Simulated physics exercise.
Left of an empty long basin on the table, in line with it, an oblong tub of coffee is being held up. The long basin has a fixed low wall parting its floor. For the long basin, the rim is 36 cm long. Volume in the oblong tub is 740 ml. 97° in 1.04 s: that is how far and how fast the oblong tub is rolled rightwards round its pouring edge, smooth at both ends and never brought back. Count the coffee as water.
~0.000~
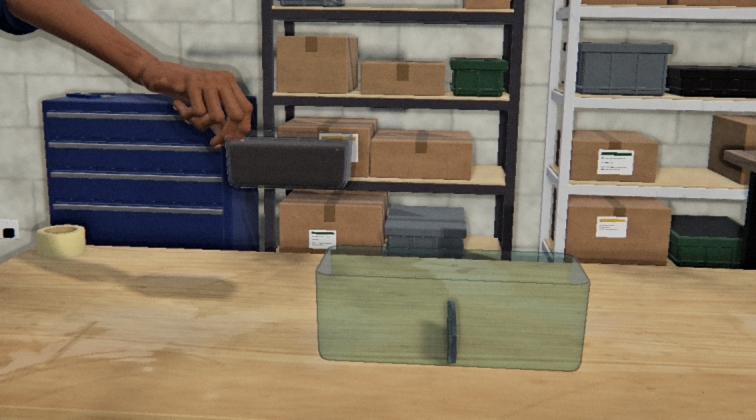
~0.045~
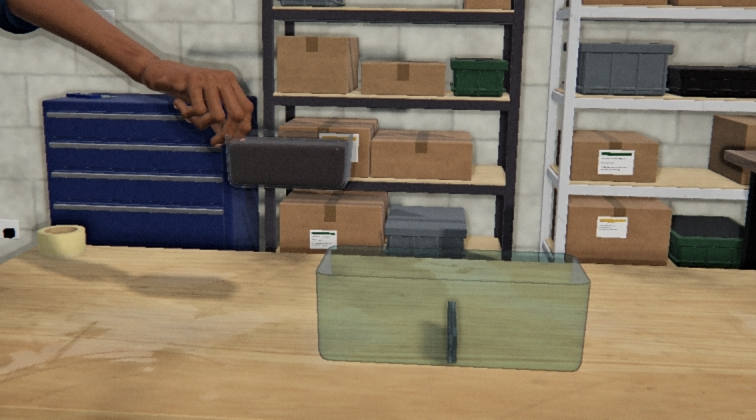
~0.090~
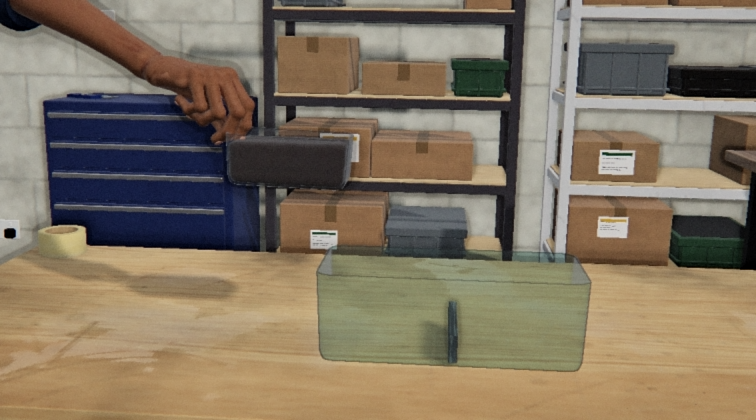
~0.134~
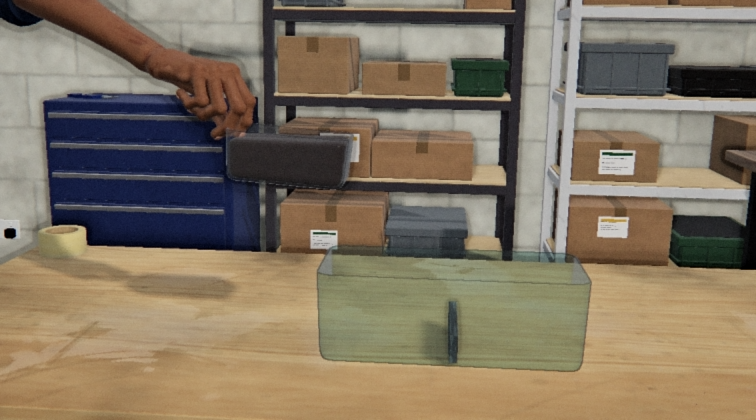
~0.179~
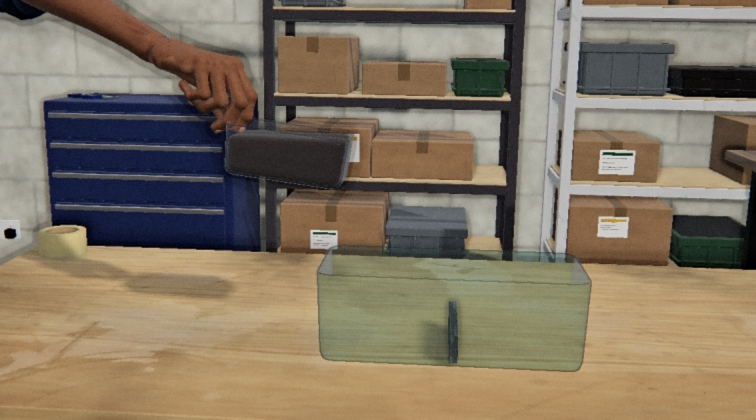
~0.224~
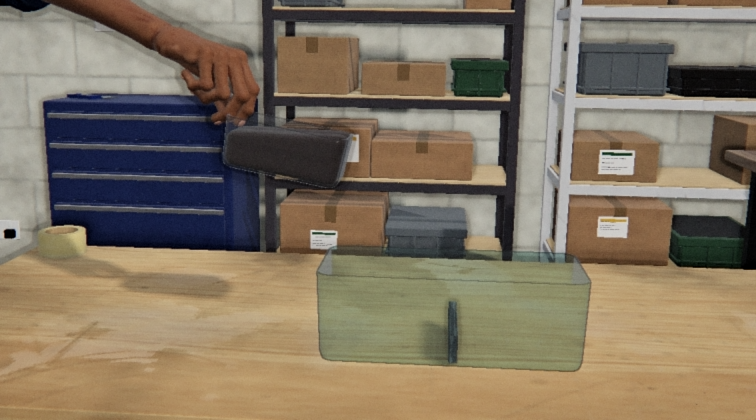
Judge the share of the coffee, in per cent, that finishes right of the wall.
43 percent, roughly.
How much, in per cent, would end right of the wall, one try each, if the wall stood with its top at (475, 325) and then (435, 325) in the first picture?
15 then 60 %.
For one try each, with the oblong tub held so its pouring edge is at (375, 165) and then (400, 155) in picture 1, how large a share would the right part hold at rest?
65 and 75 %.
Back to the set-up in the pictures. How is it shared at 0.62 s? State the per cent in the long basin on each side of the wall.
Around 8 on the left and around 0 on the right.
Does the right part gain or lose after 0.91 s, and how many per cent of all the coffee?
There is a rise of about 3.
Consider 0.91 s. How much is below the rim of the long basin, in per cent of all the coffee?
About 72 %.
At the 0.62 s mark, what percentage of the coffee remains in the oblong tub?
Close to 48 percent of the liquid remains at that time.
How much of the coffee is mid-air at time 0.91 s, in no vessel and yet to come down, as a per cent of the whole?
I'd put it at about 14 per cent of the liquid.
By 0.62 s the tilt is 63° and 48 per cent is still to pour, 8 is left of the wall and 0 right of it.
By 0.91 s the tilt is 93° and 8 per cent is still to pour, 33 is left of the wall and 40 right of it.
By 1.21 s the tilt is 97° and 1 per cent is still to pour, 48 is left of the wall and 43 right of it.
By 1.54 s the tilt is 97° and 0 per cent is still to pour, 50 is left of the wall and 43 right of it.
At rest 50 per cent lies left of the wall, 43 right of it and 7 outside.
